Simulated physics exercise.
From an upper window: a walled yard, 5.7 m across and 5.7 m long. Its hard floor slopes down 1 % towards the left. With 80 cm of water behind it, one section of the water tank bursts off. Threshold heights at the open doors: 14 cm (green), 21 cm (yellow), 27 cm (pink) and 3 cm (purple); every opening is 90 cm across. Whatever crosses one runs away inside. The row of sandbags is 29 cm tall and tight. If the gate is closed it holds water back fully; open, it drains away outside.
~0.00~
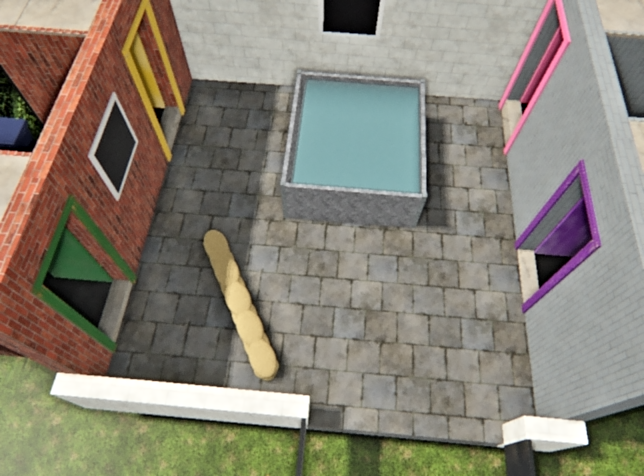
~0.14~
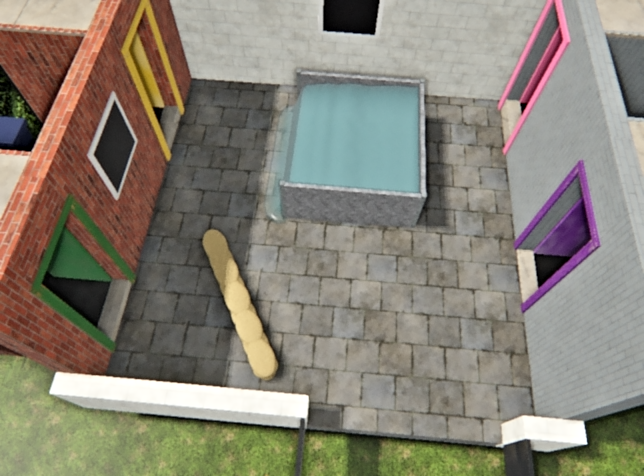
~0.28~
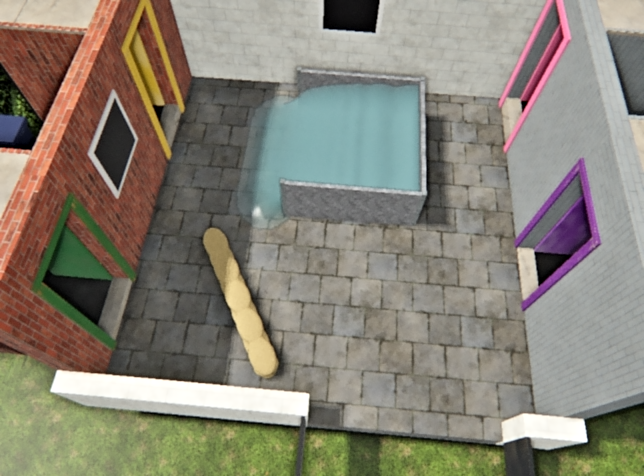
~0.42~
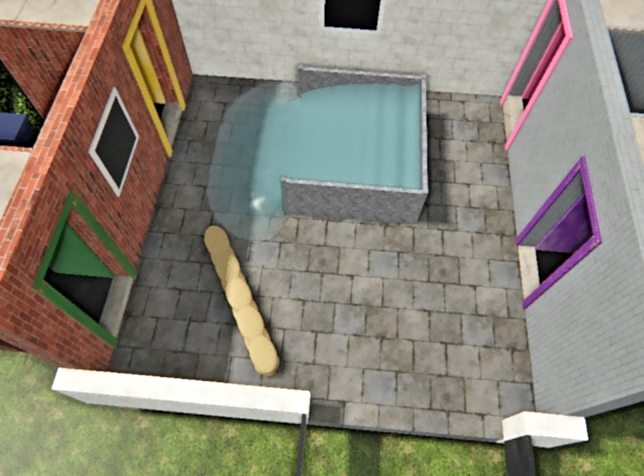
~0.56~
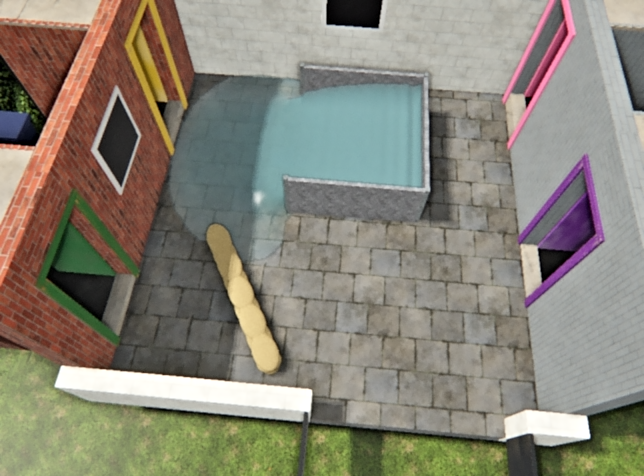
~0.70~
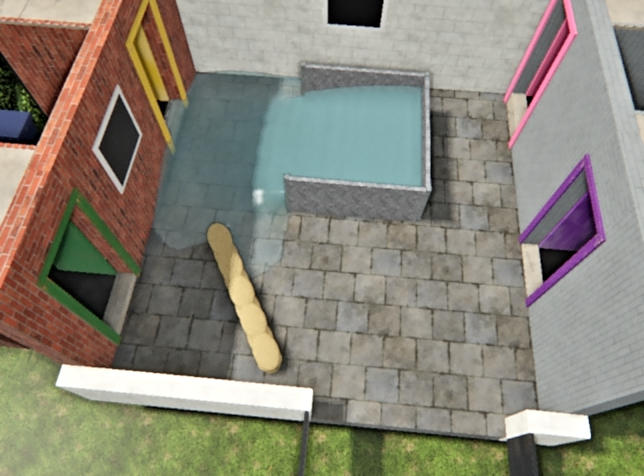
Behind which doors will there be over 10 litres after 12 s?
Within that time: At the green door it passes the limit; at the yellow door it goes over the limit; at the pink door it keeps below the limit; at the purple door it exceeds the limit.
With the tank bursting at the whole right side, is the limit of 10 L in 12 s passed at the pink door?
Then: Pink above.
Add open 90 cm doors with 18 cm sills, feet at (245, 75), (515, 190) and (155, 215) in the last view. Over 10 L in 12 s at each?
In that order: Past it, not over, above.
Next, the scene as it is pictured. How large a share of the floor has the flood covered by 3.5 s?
Some 55 per cent of it.
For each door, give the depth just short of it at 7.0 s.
In cm: Green 17, yellow 12, pink 8, purple 6.
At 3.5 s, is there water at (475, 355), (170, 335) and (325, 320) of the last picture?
In that order: Not reached, wet, under water.
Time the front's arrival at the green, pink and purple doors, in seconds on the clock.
Green 1.2 s, pink 3.8 s, purple 5.0 s.
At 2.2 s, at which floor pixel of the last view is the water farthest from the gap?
Near (109, 379).
After 1.4 s water covers 30 % of the floor and is deepest (54 cm) near (179, 135); green door 7 cm at the sill, 0 L in, yellow door 52 cm at the sill, 126 L in, pink door not reached, purple door not reached.
After 2.2 s water covers 40 % of the floor and is deepest (46 cm) near (176, 143); green door 13 cm at the sill, 0 L in, yellow door 45 cm at the sill, 297 L in, pink door not reached, purple door not reached.
After 3.5 s water covers 55 % of the floor and is deepest (32 cm) near (116, 352); green door 13 cm at the sill, 0 L in, yellow door 25 cm at the sill, 391 L in, pink door not reached, purple door not reached.
After 7.0 s water covers 90 % of the floor and is deepest (18 cm) near (162, 384); green door 17 cm at the sill, 52 L in, yellow door 12 cm at the sill, 397 L in, pink door 8 cm at the sill, 0 L in, purple door 6 cm at the sill, 20 L in.
After 12.0 s water covers 95 % of the floor and is deepest (14 cm) near (144, 257); green door 10 cm at the sill, 58 L in, yellow door 11 cm at the sill, 397 L in, pink door 8 cm at the sill, 0 L in, purple door 3 cm at the sill, 39 L in.
